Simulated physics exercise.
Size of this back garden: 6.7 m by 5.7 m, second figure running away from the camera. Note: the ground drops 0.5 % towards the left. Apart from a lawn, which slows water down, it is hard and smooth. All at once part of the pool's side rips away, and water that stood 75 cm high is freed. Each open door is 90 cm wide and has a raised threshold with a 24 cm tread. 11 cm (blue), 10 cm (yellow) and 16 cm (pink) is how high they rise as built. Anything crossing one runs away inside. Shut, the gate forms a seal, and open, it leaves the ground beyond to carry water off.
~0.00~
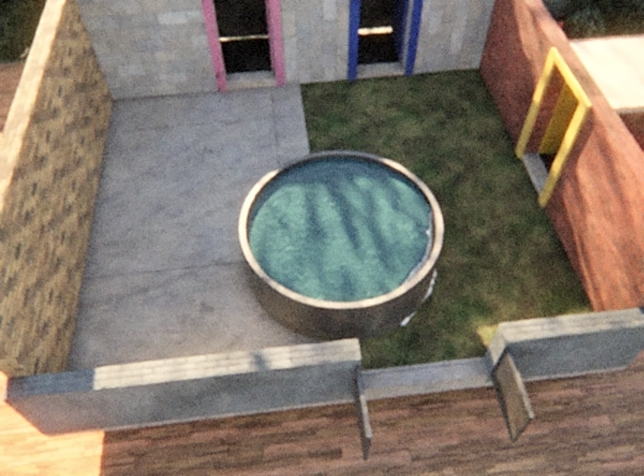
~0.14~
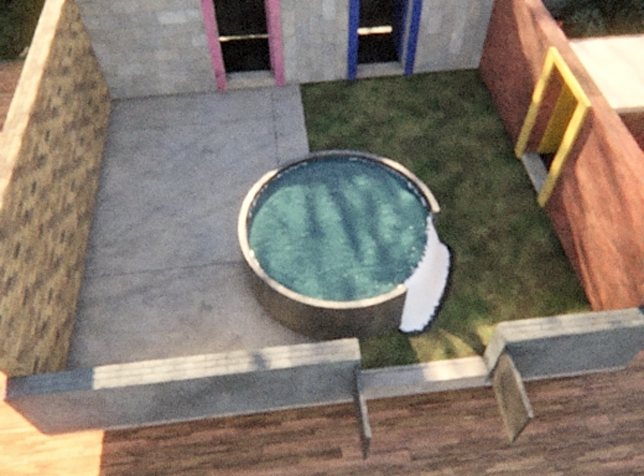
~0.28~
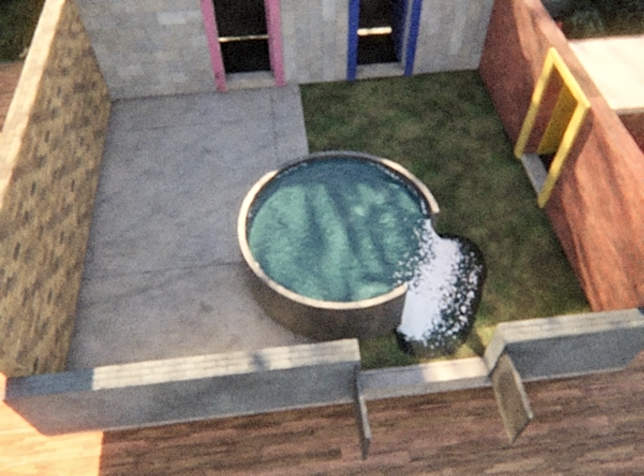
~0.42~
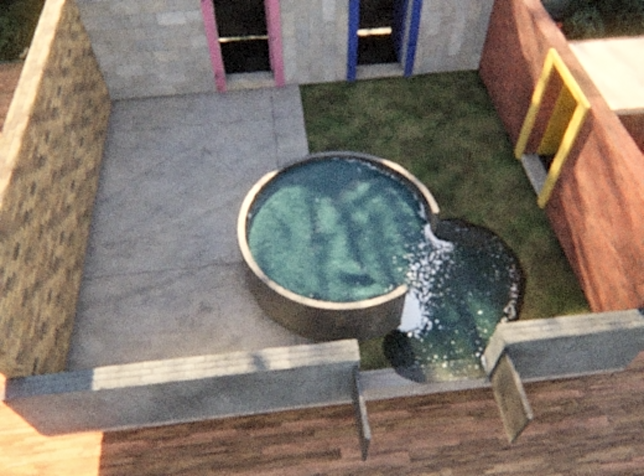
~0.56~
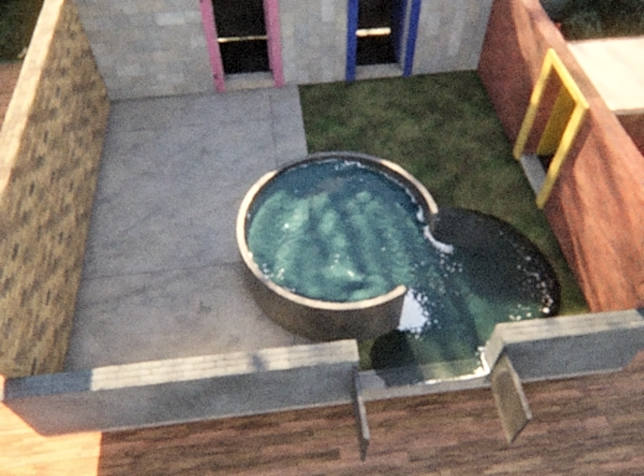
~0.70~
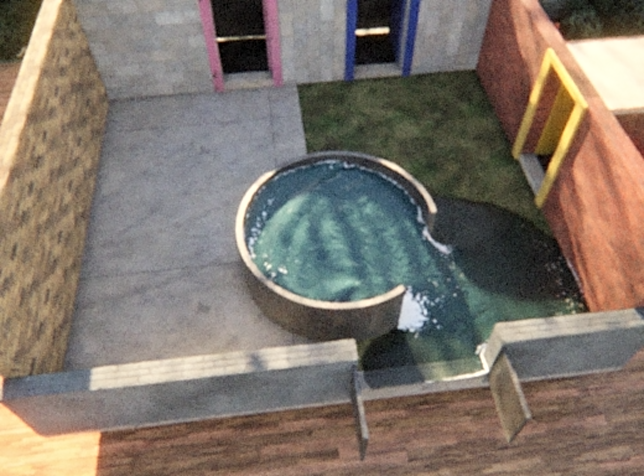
Water lies rippling in a round pool in a walled garden until part of the pool's right side gives way and a white sheet pours onto the grass. The foaming flow fans out, darkens and spreads across the lawn towards the right wall and the gap in the front wall.
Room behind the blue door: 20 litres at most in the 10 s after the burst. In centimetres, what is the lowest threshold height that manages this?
11 cm.
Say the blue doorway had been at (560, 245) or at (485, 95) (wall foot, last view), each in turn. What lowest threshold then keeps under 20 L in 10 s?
In turn: About 30 cm, about 11.0 cm.
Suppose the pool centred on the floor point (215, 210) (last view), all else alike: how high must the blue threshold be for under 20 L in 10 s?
That setup calls for roughly 7.0 cm.
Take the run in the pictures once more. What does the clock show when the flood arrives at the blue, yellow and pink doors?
Blue: 3.8 s; yellow: 1.5 s; pink: 5.0 s.
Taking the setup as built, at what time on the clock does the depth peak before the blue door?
Peak: Close to 4.5 s.
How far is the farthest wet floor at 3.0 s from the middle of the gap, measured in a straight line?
About 4.4 metres out.
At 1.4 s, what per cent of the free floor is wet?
Some 15 in a hundred.
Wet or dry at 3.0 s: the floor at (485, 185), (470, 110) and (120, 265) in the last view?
Point by point, the first is awash, the second awash and the third spared.
After 1.4 s water covers 15 % of the floor, deepest (60 cm) near (603, 342); it has not reached the blue door.
After 3.0 s water covers 30 % of the floor, deepest (34 cm) near (547, 348); it has not reached the blue door.
After 10.0 s water covers 90 % of the floor, deepest (12 cm) near (105, 130); 9 cm at the blue door, 18 litres in over its 11 cm threshold.
At the blue door as built, the water arrived by 3.8 s and peaked near 15 cm at 4.4 s.
Run again over the same 10 s with other heights there, 29 litres in over 10 cm, 4 litres over 13.5 cm. The limit of 20 litres is kept from about 11 cm up.
